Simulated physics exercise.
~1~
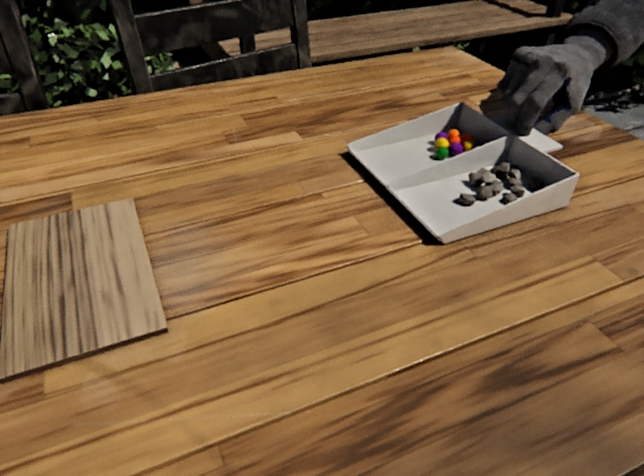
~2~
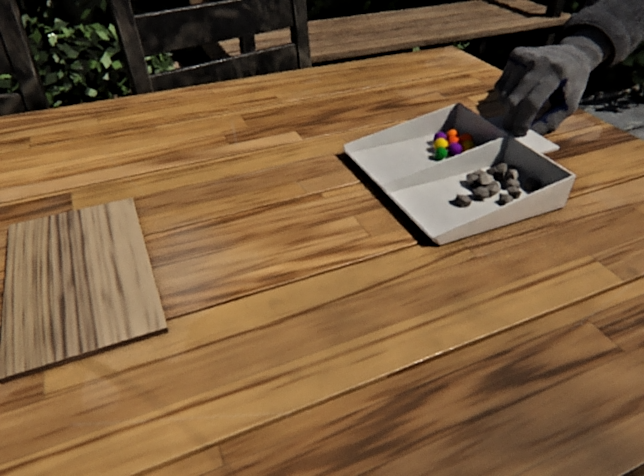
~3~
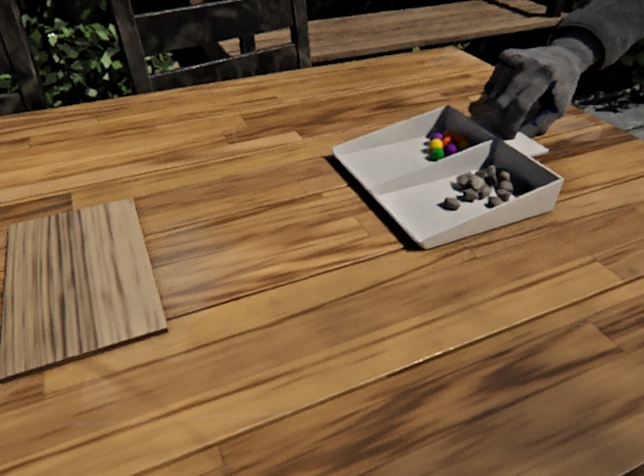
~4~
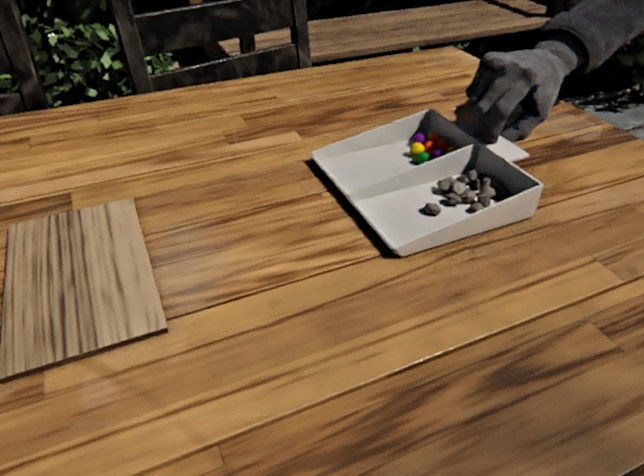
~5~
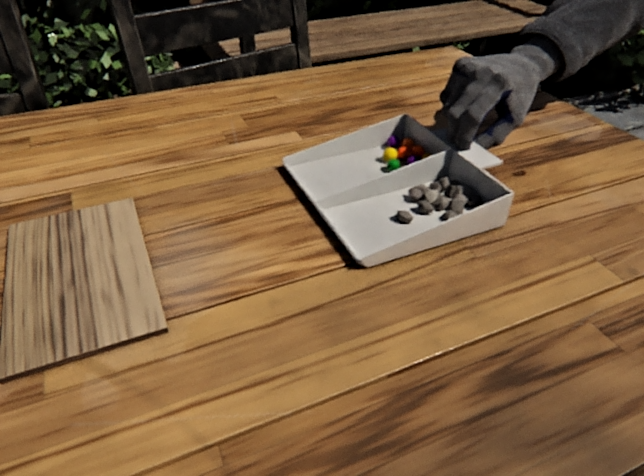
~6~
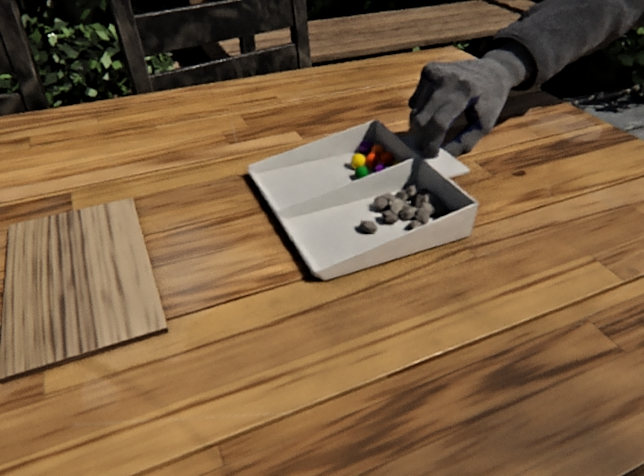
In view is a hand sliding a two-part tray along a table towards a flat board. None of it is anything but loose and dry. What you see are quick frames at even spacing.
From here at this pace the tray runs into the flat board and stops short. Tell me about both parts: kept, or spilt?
Note - near handful loses nothing, far handful sheds some pieces.
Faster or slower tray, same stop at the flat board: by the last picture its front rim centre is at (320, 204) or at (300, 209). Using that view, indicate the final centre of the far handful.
It would come to rest near (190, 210) the first time and near (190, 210) the second.
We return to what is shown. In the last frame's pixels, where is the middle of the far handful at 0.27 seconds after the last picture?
Around (204, 200).
Then, 0.09 s later than the last frame, tray still sliding, front rim near (211, 231); near handful all inside; far handful all inside.
Then, 0.27 s later than the last frame, tray stopped at the flat board; near handful all inside, moved towards the front rim; far handful all inside, moved towards the front rim.
Then, 0.48 s later than the last frame, tray stopped at the flat board; near handful all inside, moved towards the front rim; far handful roughly half out of the tray.
When it is over, tray stopped at the flat board; near handful all inside, moved towards the front rim; far handful roughly half out of the tray.
